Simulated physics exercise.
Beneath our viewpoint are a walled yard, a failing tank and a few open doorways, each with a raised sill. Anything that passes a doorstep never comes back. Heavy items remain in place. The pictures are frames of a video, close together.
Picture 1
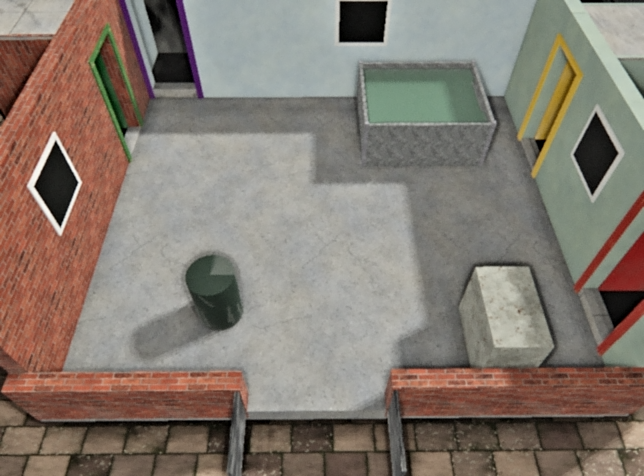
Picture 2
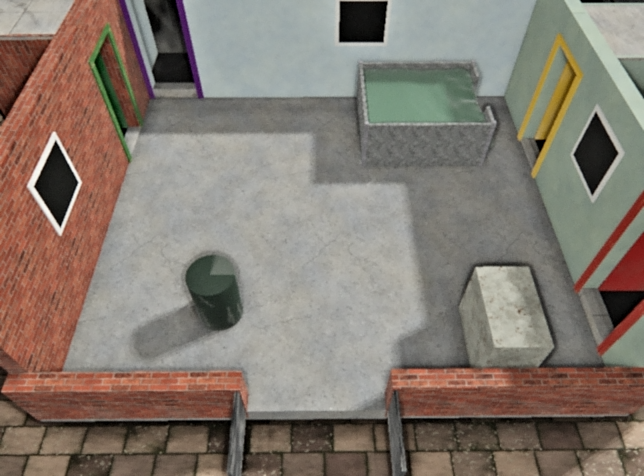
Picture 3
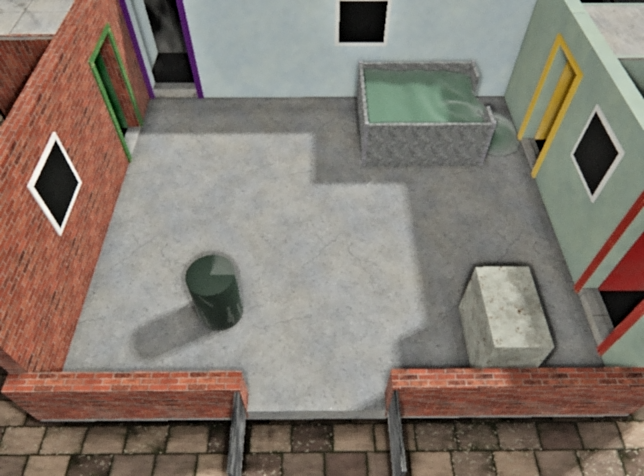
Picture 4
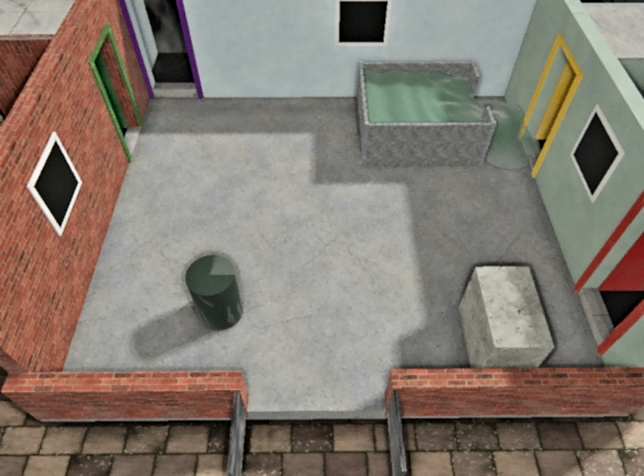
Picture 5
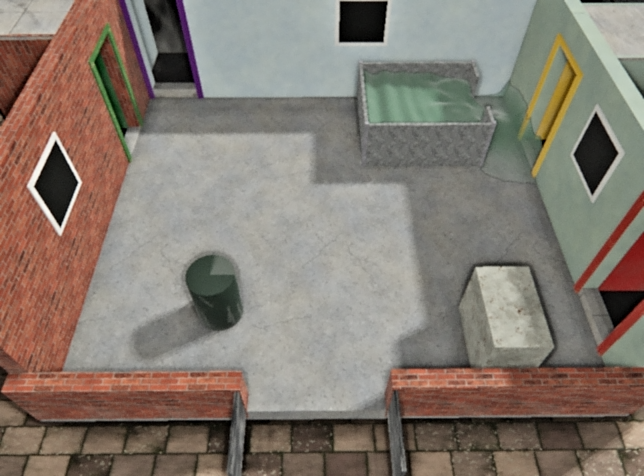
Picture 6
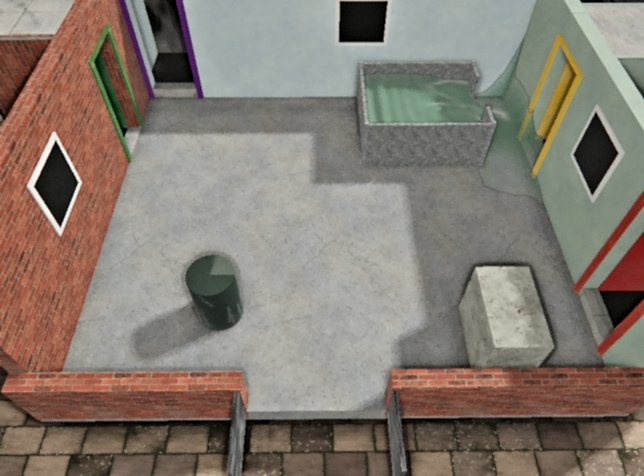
Greenish water sits level in a stone tank at the back of a walled yard, until a notch opens in the tank's right side. Water pours out through it onto the floor, reaches the wall by the yellow doorway, then spreads along it and a little way toward the viewer.
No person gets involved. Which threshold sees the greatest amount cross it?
The yellow threshold.
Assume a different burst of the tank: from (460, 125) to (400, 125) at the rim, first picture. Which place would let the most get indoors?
The red door.
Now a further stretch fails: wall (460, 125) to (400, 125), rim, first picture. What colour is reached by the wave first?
That would be the door marked red.
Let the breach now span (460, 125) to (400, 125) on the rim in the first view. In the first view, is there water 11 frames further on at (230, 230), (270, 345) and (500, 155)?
Untouched, soaked, untouched.
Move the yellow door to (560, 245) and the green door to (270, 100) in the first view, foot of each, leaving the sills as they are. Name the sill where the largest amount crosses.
That would be the red door.
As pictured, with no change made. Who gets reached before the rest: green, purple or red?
That's the red door, I reckon.
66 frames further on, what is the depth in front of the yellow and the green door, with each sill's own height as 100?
I'd put it at close to 150 and 160 per cent.
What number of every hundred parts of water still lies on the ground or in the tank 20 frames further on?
About 82 per cent.
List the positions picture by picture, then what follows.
The tank at (423, 95) is whole and still, in the first picture.
Water pours out at (473, 118) and has run to a hidden place, in the second picture.
Water pours out at (473, 120) and has run to (512, 125), in the third picture.
The front is at (507, 104), out from the gap at (473, 120), in the fourth picture.
Water pours out at (473, 121) and has run to (536, 182), in the fifth picture.
The front is at (543, 201), out from the gap at (473, 120), in the sixth picture.
A moment on, water covers 10 % of the floor; red door not reached, yellow door a lot in, purple door not reached, green door not reached.
Next, water covers 25 % of the floor; red door wet at the sill, nothing in, yellow door a lot in, purple door not reached, green door not reached.
Then, water covers 40 % of the floor; red door wet at the sill, nothing in, yellow door a lot in, purple door wet at the sill, nothing in, green door a trickle in.
Later, water covers 65 % of the floor; red door a trickle in, yellow door a lot in, purple door wet at the sill, nothing in, green door some in.
In the end, water covers 90 % of the floor; red door a trickle in, yellow door a lot in, purple door wet at the sill, nothing in, green door a lot in; the yellow door has let in the most.
